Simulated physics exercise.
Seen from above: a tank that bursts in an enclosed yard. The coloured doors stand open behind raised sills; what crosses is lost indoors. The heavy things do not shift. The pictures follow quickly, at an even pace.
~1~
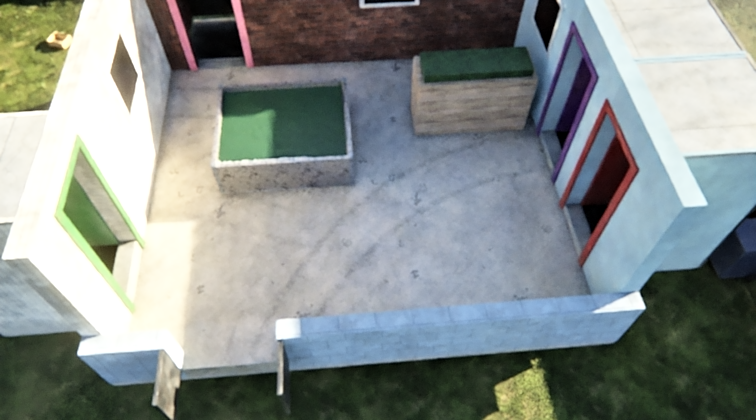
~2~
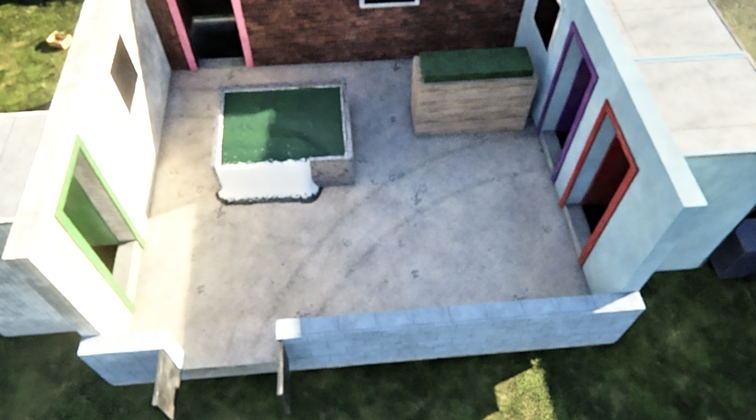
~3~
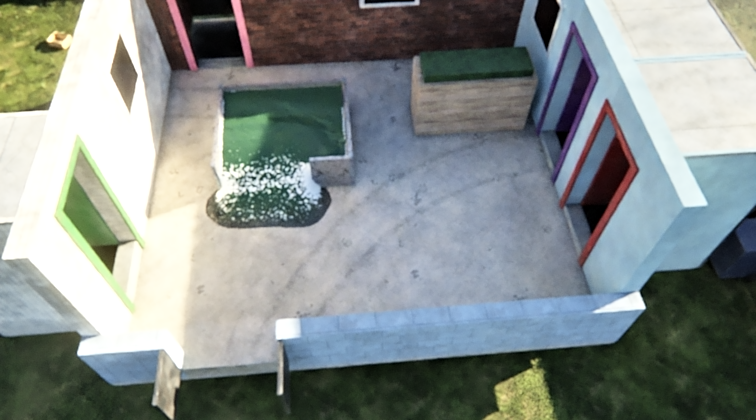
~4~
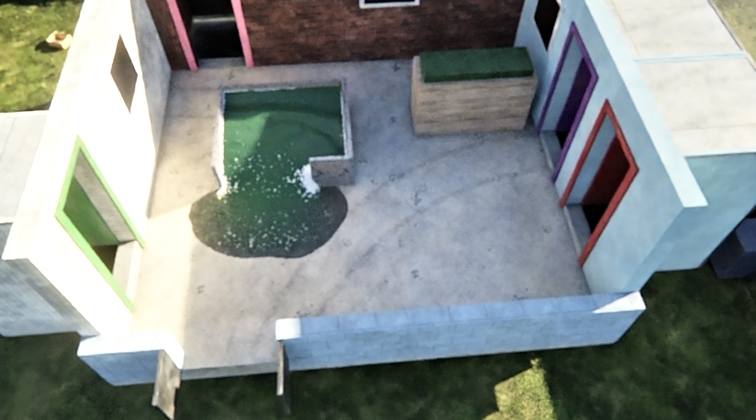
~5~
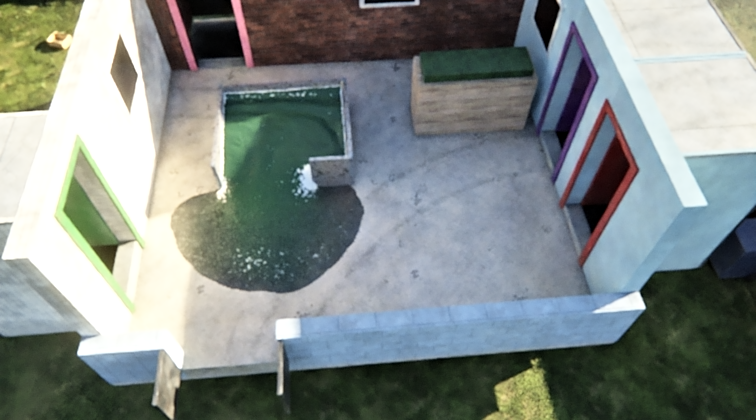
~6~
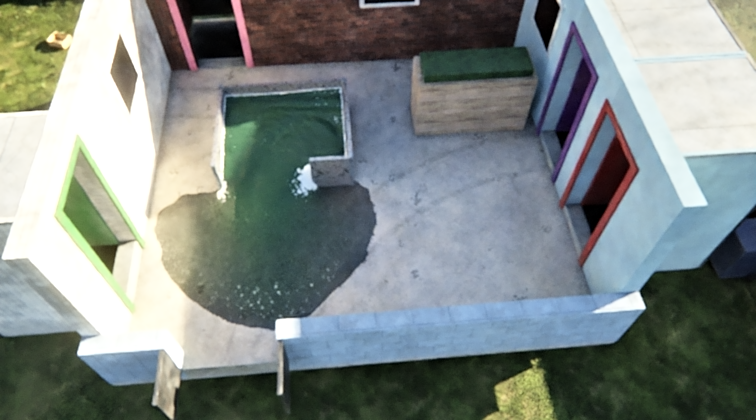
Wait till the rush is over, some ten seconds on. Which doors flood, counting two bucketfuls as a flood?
One by one: The green door stays under that; the pink door stays under that; the red door stays under that; the purple door stays under that.
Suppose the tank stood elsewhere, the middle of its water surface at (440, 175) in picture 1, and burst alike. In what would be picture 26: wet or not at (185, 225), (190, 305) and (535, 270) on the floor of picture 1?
In that order: Awash, under water, under water.
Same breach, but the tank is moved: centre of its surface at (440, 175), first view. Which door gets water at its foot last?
Last comes the door marked pink.
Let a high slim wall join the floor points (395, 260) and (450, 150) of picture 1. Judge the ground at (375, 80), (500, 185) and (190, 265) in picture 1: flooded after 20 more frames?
In turn: Not flooded, free of water, under water.
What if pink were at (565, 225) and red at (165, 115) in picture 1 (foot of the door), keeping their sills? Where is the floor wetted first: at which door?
I say the one in green.
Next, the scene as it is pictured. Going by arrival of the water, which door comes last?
Last comes the door marked pink.
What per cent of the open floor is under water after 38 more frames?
Roughly 60 per cent.
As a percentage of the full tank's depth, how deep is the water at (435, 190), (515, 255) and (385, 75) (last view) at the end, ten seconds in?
In turn 6, 10 and 0 in a hundred.
A moment on, water covers 30 % of the floor; the green door wet at the sill, nothing in, the pink door not reached, the red door not reached, the purple door not reached.
Next, water covers 30 % of the floor; the green door wet at the sill, nothing in, the pink door not reached, the red door not reached, the purple door not reached.
Then, water covers 45 % of the floor; the green door wet at the sill, nothing in, the pink door not reached, the red door wet at the sill, nothing in, the purple door not reached.
Later, water covers 60 % of the floor; the green door wet at the sill, nothing in, the pink door not reached, the red door wet at the sill, nothing in, the purple door wet at the sill, nothing in.
In the end, water covers 75 % of the floor; the green door wet at the sill, nothing in, the pink door wet at the sill, nothing in, the red door wet at the sill, nothing in, the purple door wet at the sill, nothing in.
